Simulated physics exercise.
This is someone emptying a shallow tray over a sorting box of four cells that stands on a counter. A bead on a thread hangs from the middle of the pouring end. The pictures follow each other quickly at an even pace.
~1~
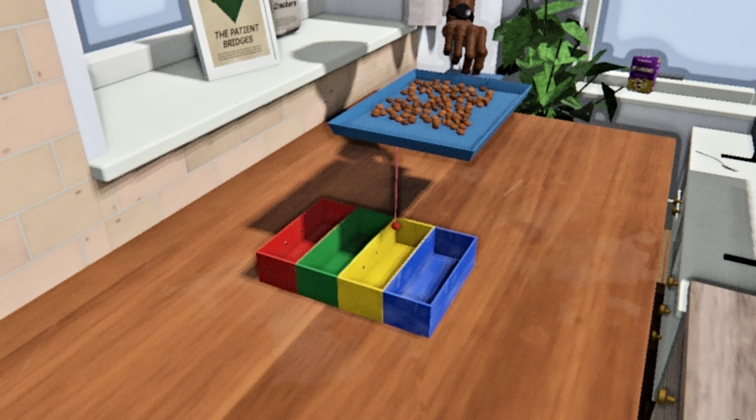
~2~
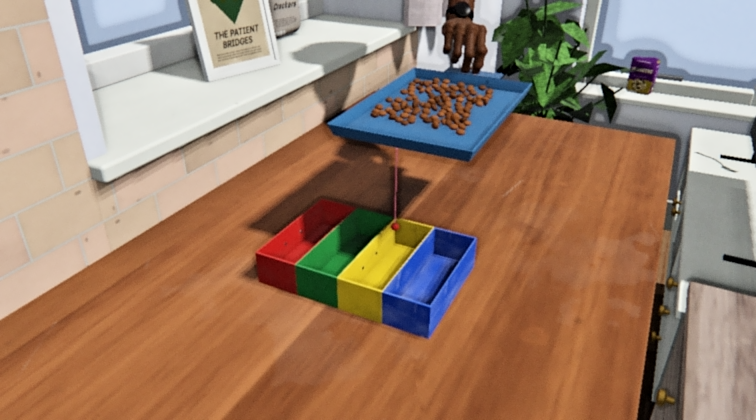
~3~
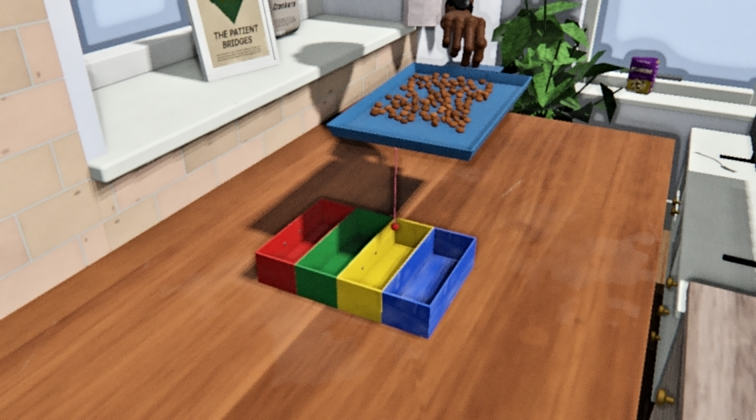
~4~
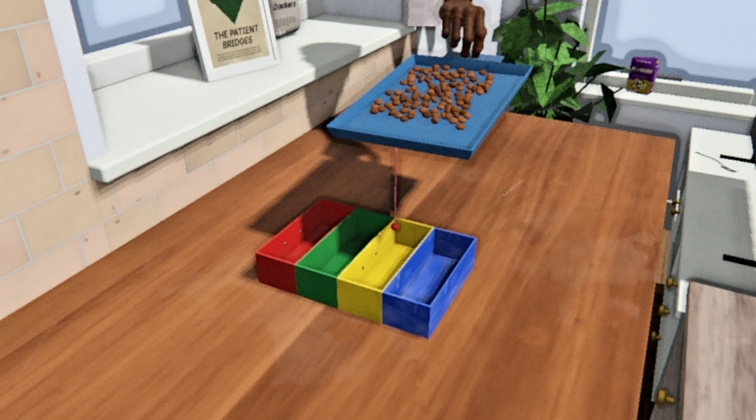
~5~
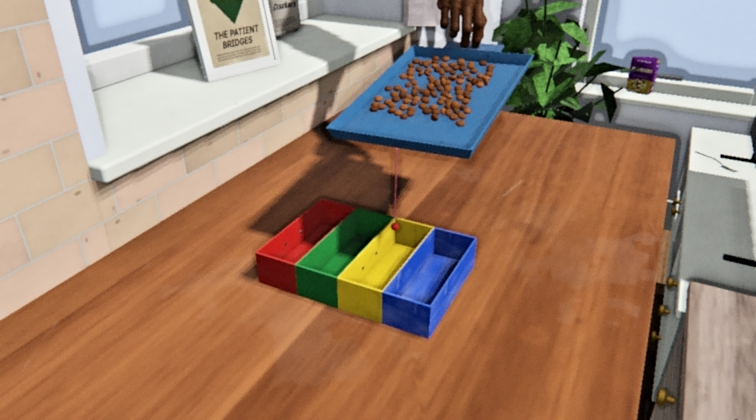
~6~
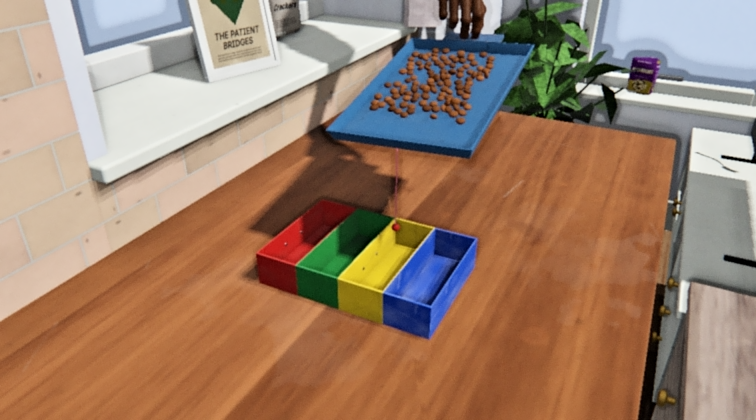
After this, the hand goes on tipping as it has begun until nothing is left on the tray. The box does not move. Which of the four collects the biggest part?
Fullest: The green cell.
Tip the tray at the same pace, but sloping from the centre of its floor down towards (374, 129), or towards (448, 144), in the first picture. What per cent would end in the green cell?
The first gives 40 %, the second 0 %.
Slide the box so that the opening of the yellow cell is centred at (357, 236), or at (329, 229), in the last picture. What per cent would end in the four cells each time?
In turn 100 and 90 in a hundred.
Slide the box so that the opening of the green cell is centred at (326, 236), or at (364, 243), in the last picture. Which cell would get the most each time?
In turn: The cell in green; red.
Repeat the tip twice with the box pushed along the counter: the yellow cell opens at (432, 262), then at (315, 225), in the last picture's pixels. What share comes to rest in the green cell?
Near 10 % and 0 %.
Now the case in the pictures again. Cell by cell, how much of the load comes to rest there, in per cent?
In per cent, red cell 30, green cell 50, yellow cell 20 and blue cell 0.
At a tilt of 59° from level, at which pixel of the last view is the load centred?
Around (365, 134).
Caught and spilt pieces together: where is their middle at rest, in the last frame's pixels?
Around (340, 269).
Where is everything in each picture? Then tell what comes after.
In the first frame, corners of the pouring end at (334, 122) and (470, 148), level; middle of the load at (441, 105), bits of dog kibble; bead on its thread at (395, 226); red cell at (277, 270); green cell at (317, 283); yellow cell at (360, 296); blue cell at (406, 311).
In the second frame, corners of the pouring end at (333, 123) and (470, 149), level; middle of the load at (440, 104).
In the third frame, corners of the pouring end at (333, 124) and (469, 148), tipped barely, lowest at the left corner; middle of the load at (440, 100).
In the fourth frame, corners of the pouring end at (332, 125) and (469, 147), tipped a little, lowest at the left corner; middle of the load at (440, 95).
In the fifth frame, corners of the pouring end at (332, 126) and (469, 147), tipped a little, lowest at the left corner; middle of the load at (440, 89).
In the sixth frame, corners of the pouring end at (332, 128) and (469, 147), tipped a little, lowest at the left corner; middle of the load at (440, 84); red cell at (277, 271); green cell at (317, 284); yellow cell at (361, 298); blue cell at (407, 313).
Soon, tray tipped steeply; most on the tray; a stray few in the green cell; a stray few in the red cell; a small part falling or outside the box.
A while on, tray tipped right over; a small part on the tray; about a third in the green cell; about a quarter in the red cell; a small part in the yellow cell; about a quarter falling or outside the box.
Towards the end, tray tipped past a quarter turn; about half in the green cell; about a quarter in the red cell; a small part in the yellow cell.
Finally, tray tipped past a quarter turn; about half in the green cell; about a quarter in the red cell; a small part in the yellow cell; none in the blue cell.
